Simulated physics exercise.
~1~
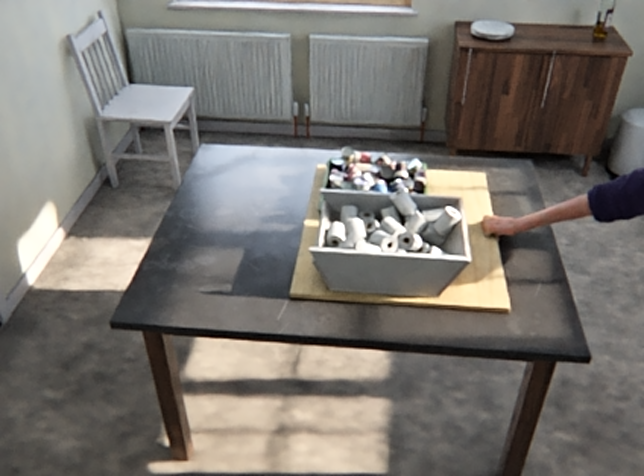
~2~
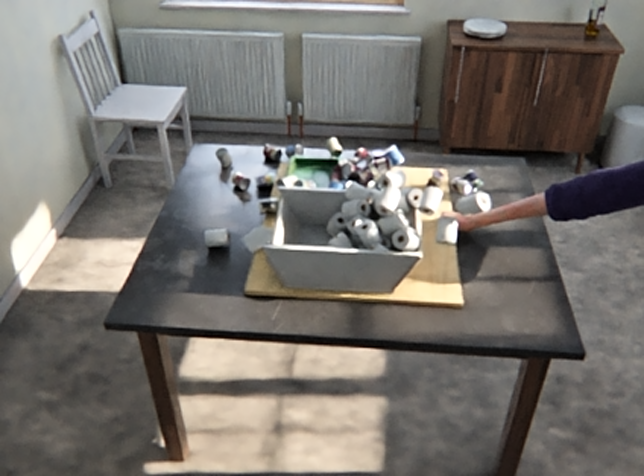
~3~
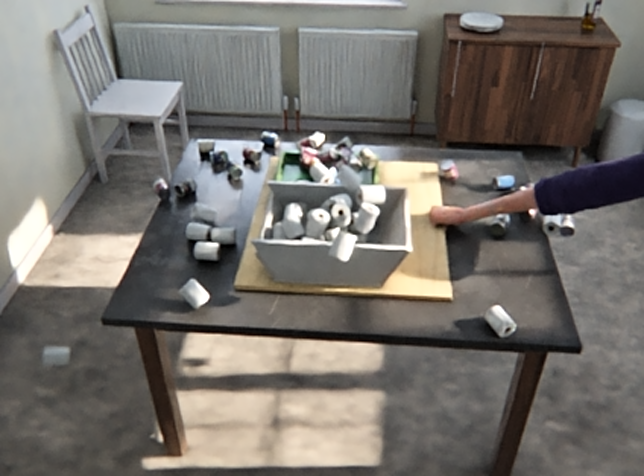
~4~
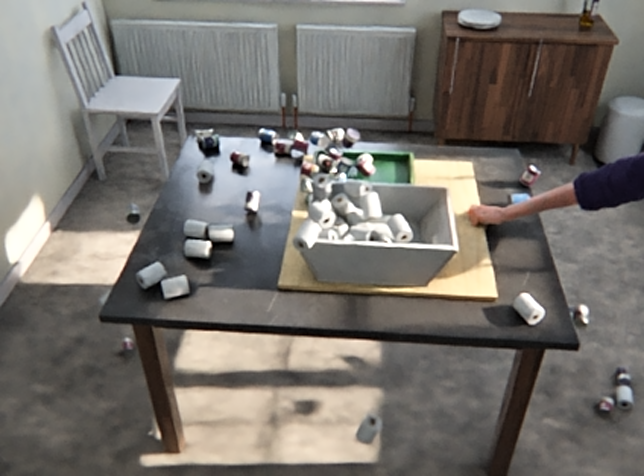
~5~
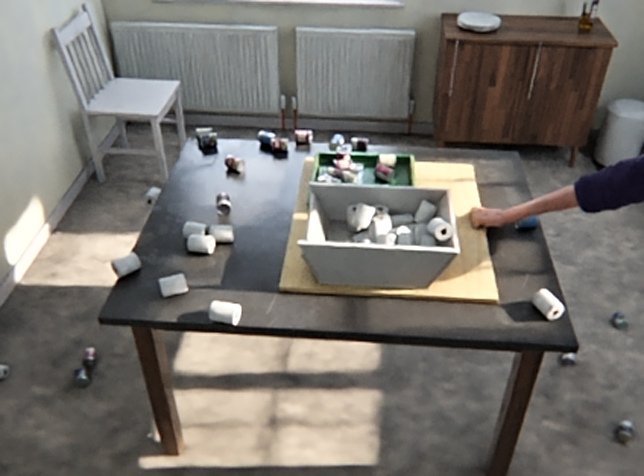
Hand rattling a board on a dark table, paper rolls and small tins spilling from white and green crates onto table and floor.
